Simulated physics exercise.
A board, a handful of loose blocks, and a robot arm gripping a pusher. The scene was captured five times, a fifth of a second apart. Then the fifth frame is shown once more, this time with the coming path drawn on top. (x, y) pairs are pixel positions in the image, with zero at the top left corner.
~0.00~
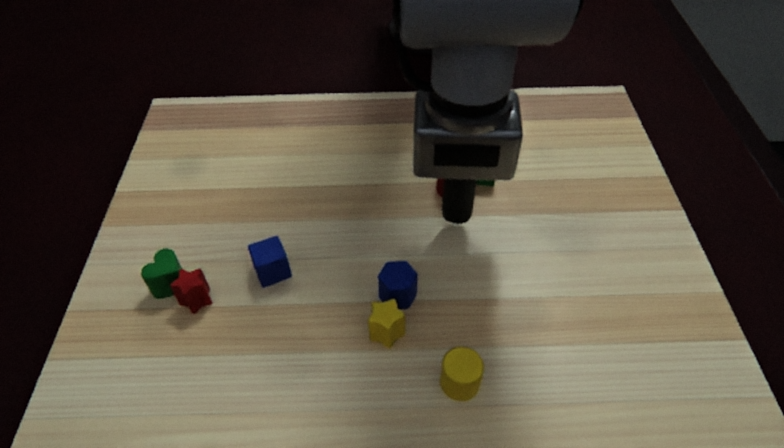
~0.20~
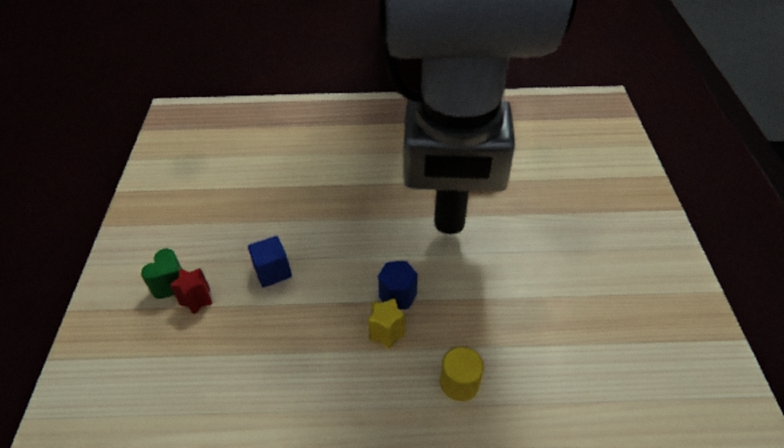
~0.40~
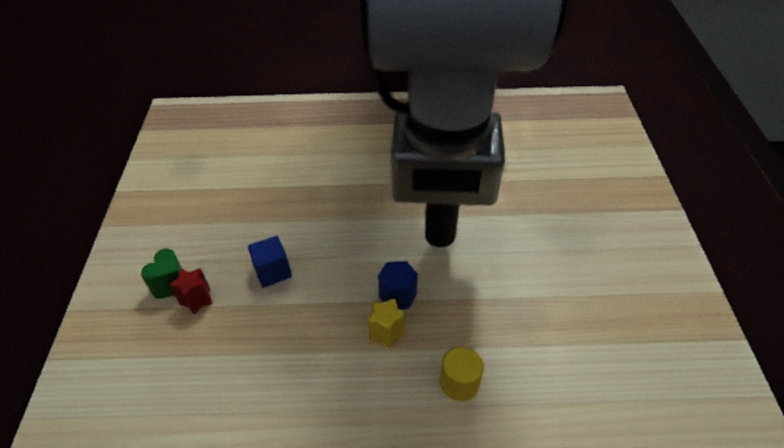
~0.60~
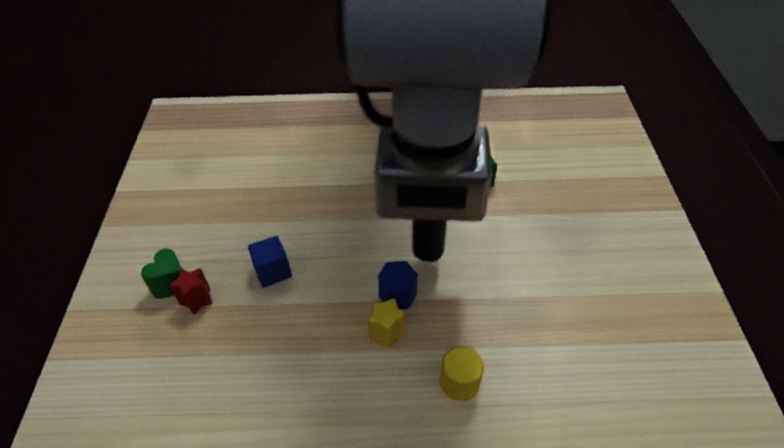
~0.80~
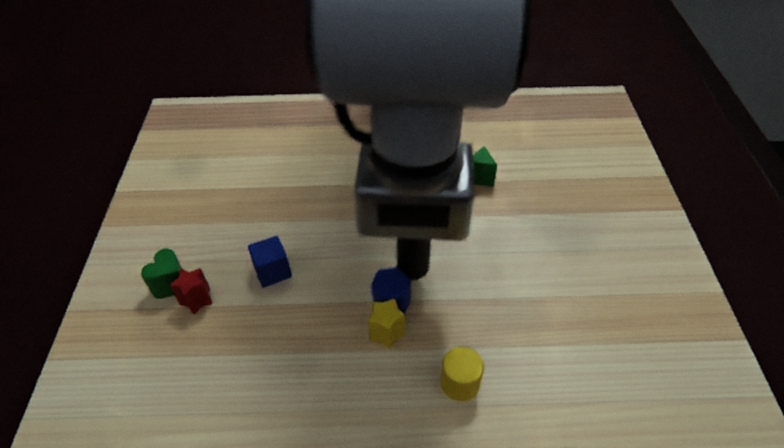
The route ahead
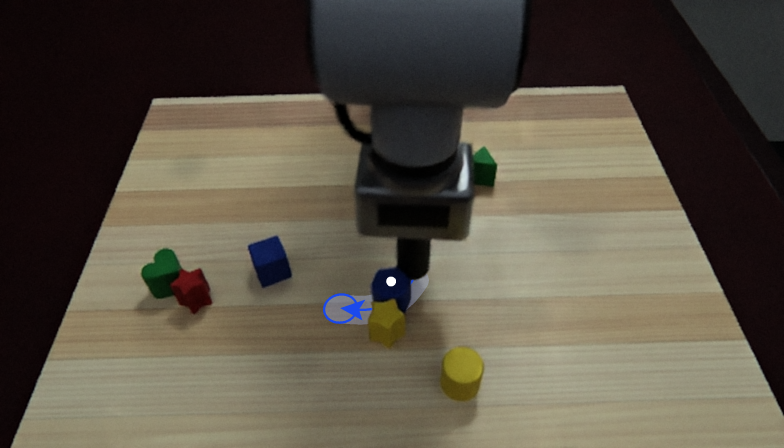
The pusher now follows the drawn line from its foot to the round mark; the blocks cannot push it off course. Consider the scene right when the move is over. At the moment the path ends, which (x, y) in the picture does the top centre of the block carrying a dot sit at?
It will end up at (338, 321).
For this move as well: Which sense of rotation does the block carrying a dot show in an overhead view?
Turns anticlockwise.
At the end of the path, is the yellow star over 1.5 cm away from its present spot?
I expect so.
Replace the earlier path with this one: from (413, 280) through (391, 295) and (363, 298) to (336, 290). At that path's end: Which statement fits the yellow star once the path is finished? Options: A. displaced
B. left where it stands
(A)
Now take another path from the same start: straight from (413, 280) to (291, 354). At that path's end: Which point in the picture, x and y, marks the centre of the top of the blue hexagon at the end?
My best guess is (316, 356).
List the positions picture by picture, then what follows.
The first picture shows lower end of the pusher at (457, 213), tops of blocks, blue square block at (267, 250), yellow star at (386, 312), blue hexagon at (398, 274).
The second picture shows pusher at (449, 224), blocks as before.
The third picture shows pusher at (440, 236), blocks as before.
The fourth picture shows pusher at (428, 250), blocks as before.
The fifth picture shows pusher at (413, 267), blue square block at (267, 250), yellow star at (386, 312), blue hexagon at (391, 281).
The drawn path runs from (413, 280) via (396, 299) and (370, 309), ending at (341, 308); the dot is on the blue hexagon.
On the path given first. Halfway along, pusher at (383, 293); yellow star at (378, 340), turned 20° anticlockwise; blue hexagon at (364, 312), turned 20° anticlockwise.
At the end, pusher at (339, 296); blue square block not moved; yellow star at (375, 342), turned 35° anticlockwise; blue hexagon at (338, 321), turned 80° anticlockwise.
